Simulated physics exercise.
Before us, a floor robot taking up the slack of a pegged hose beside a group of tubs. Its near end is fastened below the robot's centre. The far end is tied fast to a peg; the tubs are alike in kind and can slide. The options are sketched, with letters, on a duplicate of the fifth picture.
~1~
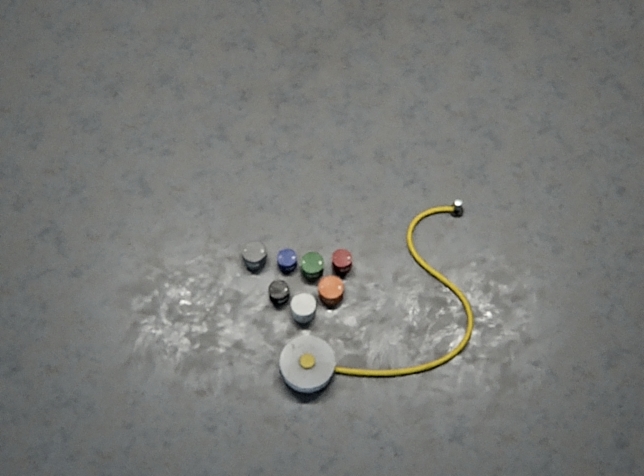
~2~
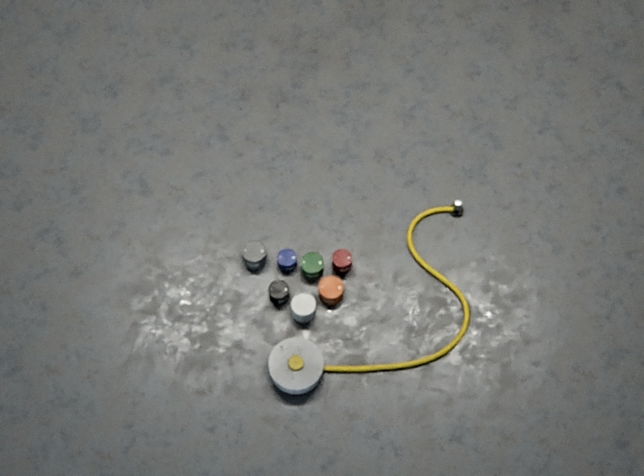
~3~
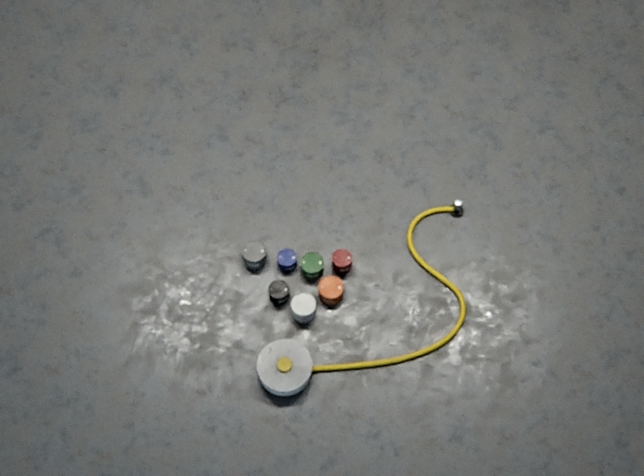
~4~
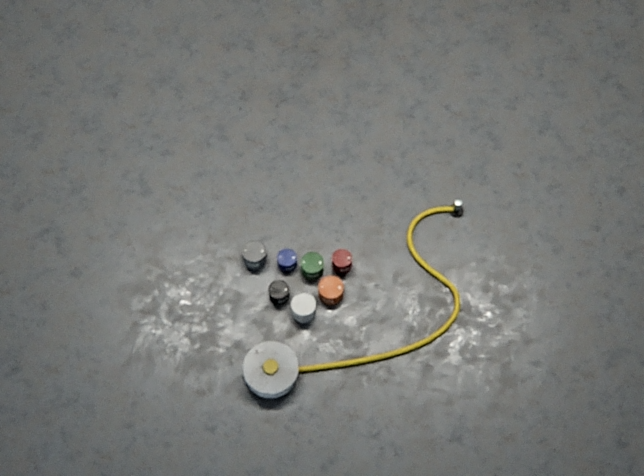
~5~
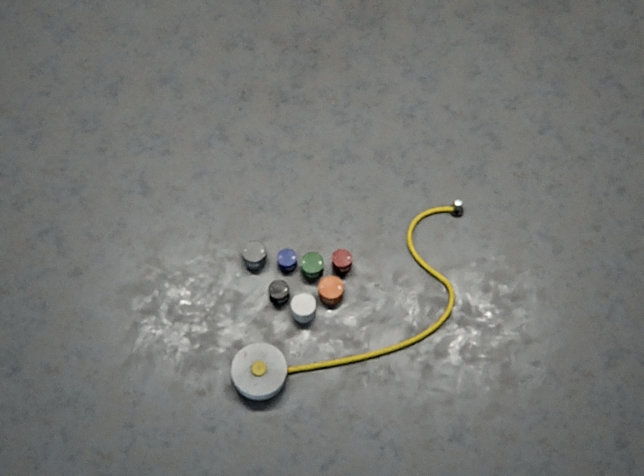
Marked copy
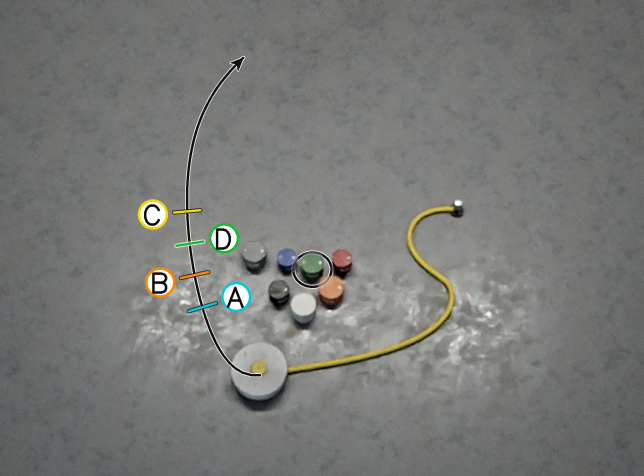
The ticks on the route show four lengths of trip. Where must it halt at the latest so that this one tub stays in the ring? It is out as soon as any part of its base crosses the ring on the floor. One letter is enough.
Mark C.
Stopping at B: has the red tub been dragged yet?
No.
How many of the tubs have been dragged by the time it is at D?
The count is none.
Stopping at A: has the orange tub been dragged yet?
No.
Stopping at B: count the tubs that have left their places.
The count is none.
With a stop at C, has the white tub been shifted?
By then, yes.
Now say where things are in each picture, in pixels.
In the first frame, green tub (312, 266); white tub (304, 308); grey tub (255, 255).
In the second frame, robot (296, 366); red tub (342, 262).
In the third frame, robot (285, 368); black tub (279, 293).
In the fourth frame, robot (271, 370); orange tub (331, 290).
In the fifth frame, robot (260, 372); white tub (304, 308); grey tub (255, 255); red tub (342, 262).
On the copy, A at (202, 307); B at (195, 275); C at (187, 211); D at (190, 244); the ring at (312, 270); the route from (260, 375) via (187, 208) to (244, 58).
On C. First, robot (209, 326); green tub (312, 266).
Then, robot (191, 260); green tub (312, 266).
Finally, robot (186, 207); black tub (282, 282); green tub (312, 266); white tub (303, 288); the green tub is still in its ring.
By contrast, A is safe but short; B is safe but short; D is safe but short.
